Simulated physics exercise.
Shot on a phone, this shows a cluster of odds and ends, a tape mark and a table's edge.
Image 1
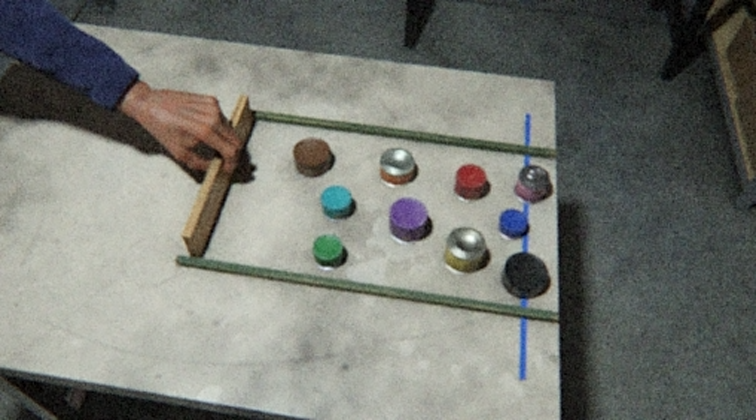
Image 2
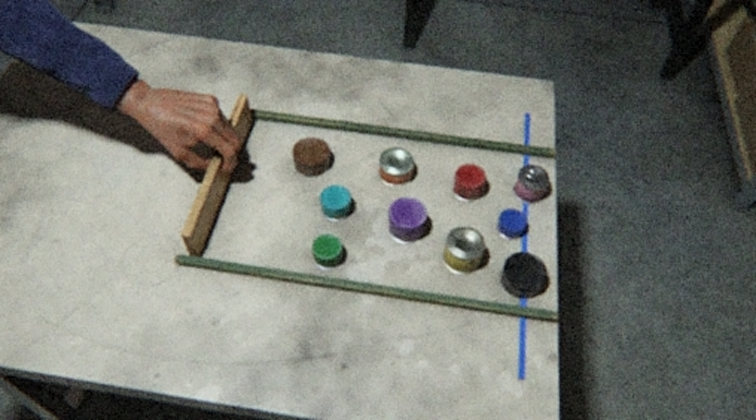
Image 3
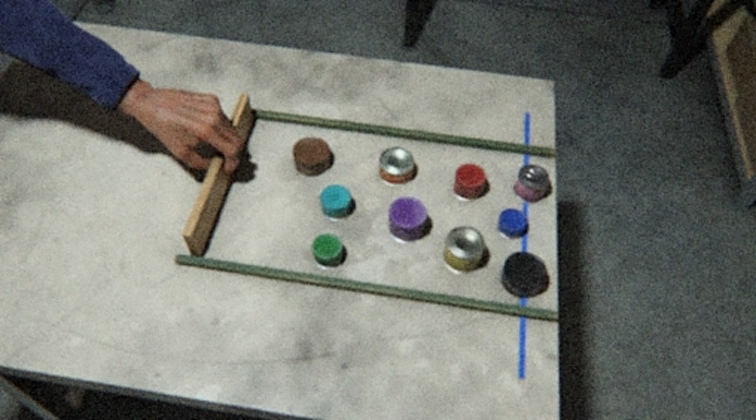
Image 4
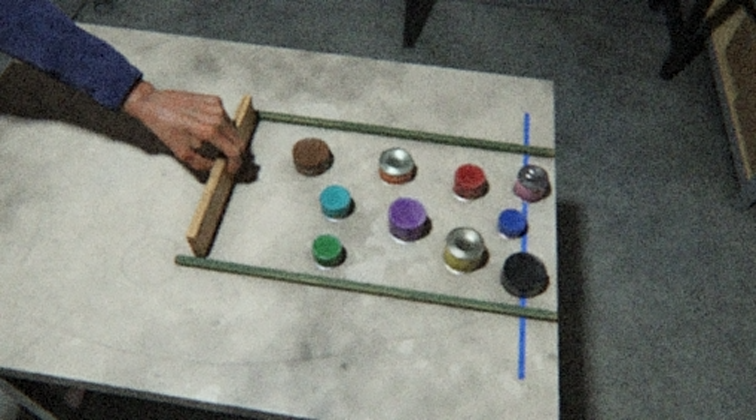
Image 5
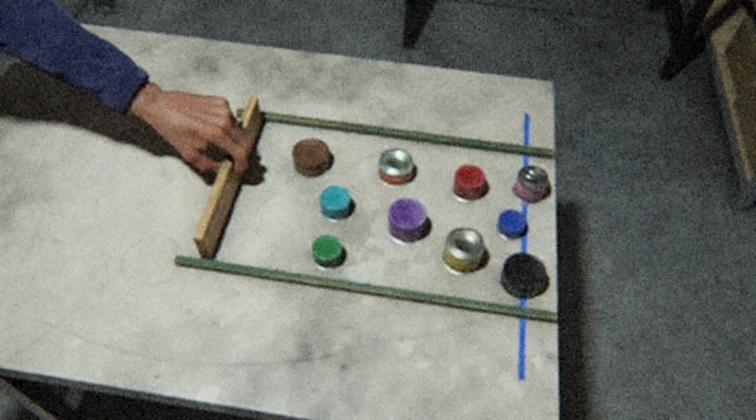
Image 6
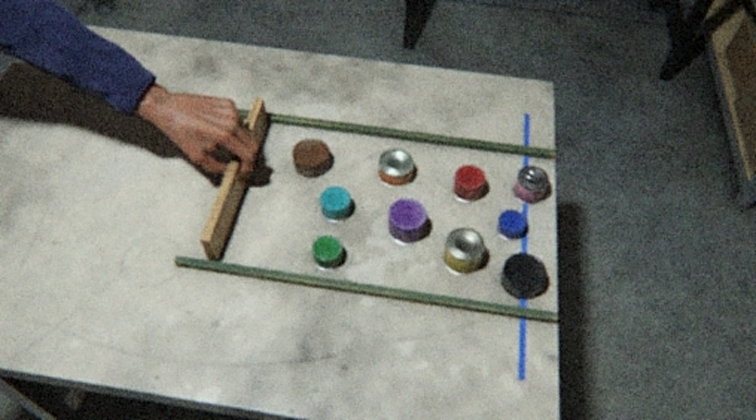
A hand slides a wooden board slightly right toward a scattered group of small pots.
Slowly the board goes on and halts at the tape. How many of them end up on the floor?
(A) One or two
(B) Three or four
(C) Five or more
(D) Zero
Answer: C.
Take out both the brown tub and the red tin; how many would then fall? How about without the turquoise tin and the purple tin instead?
4, then 3.
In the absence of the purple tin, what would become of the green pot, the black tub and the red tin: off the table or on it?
Green pot: Still there; black tub: Over the edge; red tin: Still there.
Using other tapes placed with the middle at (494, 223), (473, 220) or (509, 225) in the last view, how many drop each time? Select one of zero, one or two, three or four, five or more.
Lab note - count at each position: One or two; zero; 3 or 4.
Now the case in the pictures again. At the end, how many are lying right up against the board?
The count in contact is 4.
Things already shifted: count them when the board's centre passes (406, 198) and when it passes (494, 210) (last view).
7 and 10.
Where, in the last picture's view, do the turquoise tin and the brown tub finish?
Positions - first (542, 223), then (546, 182).
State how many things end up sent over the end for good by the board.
Count of fallen: 6.
Early on, none off yet; pink pot at rest near (531, 185); black tub at rest near (523, 276); blue pot at rest near (511, 225).
A while later, none off yet; pink pot at rest near (537, 186); black tub at rest near (526, 278); blue pot at rest near (511, 225).
Finally, the number that fall off is five or more; lost, orange tin, red tin, yellow pot, blue pot, black tub and pink pot.
